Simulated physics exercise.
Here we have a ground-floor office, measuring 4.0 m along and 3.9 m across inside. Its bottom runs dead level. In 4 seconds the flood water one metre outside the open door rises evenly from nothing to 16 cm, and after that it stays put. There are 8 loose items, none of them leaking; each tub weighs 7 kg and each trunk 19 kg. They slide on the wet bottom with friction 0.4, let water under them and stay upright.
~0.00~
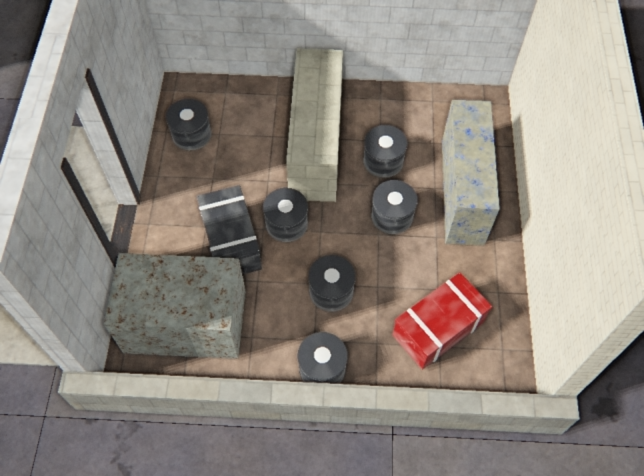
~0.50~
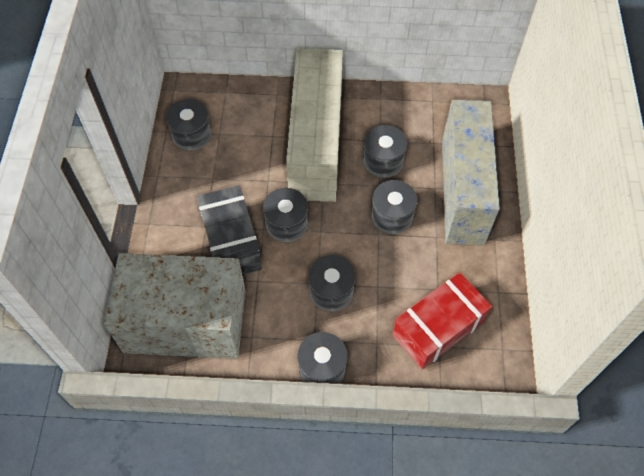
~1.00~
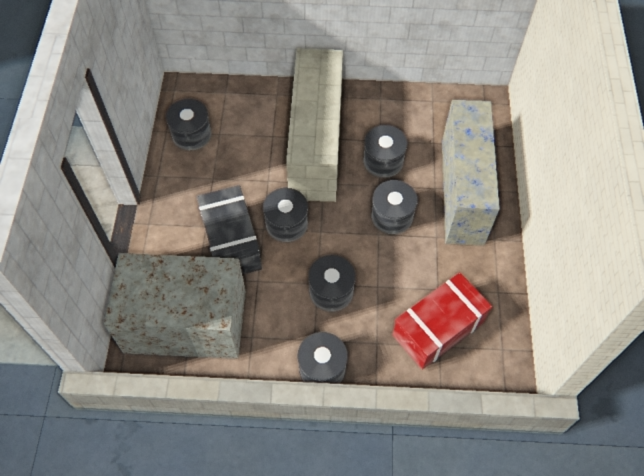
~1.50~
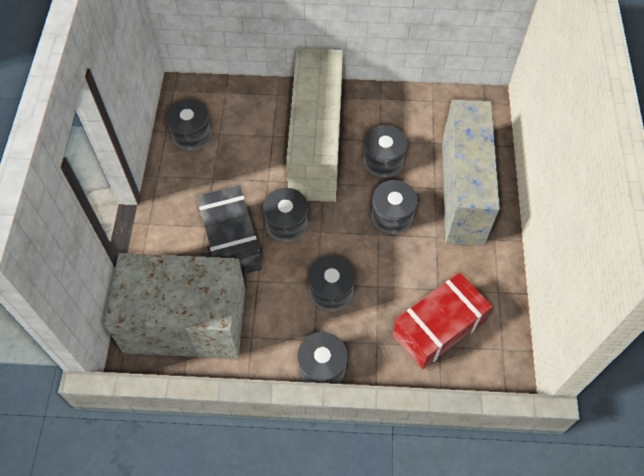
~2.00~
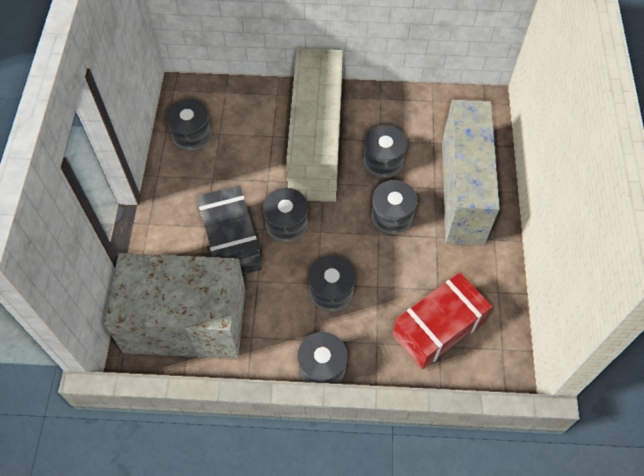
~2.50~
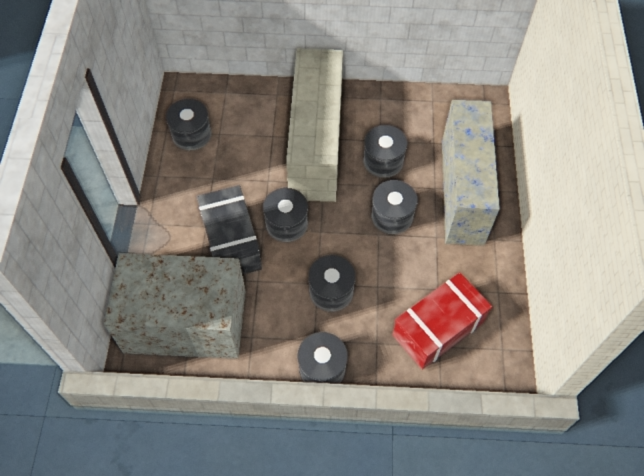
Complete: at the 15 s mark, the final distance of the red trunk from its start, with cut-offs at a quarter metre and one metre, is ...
From a quarter metre to one metre.
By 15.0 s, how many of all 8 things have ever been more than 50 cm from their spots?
By my count, 6.
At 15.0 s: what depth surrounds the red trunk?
Somewhere close to 10 cm.
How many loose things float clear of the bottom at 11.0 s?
Count at that moment: 3.
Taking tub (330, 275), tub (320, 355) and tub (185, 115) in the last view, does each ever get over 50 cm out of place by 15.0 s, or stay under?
Going one by one, I get above, above and within.
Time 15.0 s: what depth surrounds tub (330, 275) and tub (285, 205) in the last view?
First about 10 cm, second about 5 cm.
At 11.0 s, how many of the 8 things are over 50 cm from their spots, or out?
It comes to 3.
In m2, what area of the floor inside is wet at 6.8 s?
About 8.0 m2.
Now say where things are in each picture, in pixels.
The red trunk at (444, 313) rests on the ground; 0.0 m2 under water; 0 of 8 have shifted, in the first frame.
The red trunk at (444, 313) rests on the ground; 0.0 m2 under water; 0 of 8 have shifted, in the second frame.
The red trunk at (444, 313), on the bottom; water covers 0.0 m2; 0 of 8 have shifted, in the third frame.
The red trunk at (444, 313) rests on the ground; water covers 0.0 m2; 0 of 8 have shifted, in the fourth frame.
The red trunk at (444, 313), on the bottom; 0.0 m2 under water; 0 of 8 have shifted, in the fifth frame.
The red trunk at (444, 313) rests on the ground; water covers 0.1 m2; 0 of 8 have shifted, in the sixth frame.
After 3.5 s the red trunk is near (444, 313), 0.0 m from its start, aground; 0 afloat.
After 6.8 s the red trunk is near (444, 313), 0.0 m from its start, aground; 1 afloat.
After 11.0 s the red trunk is near (470, 330), 0.3 m from its start, afloat; 3 afloat.
After 15.0 s the red trunk is near (519, 349), 0.7 m from its start, afloat; 8 afloat.
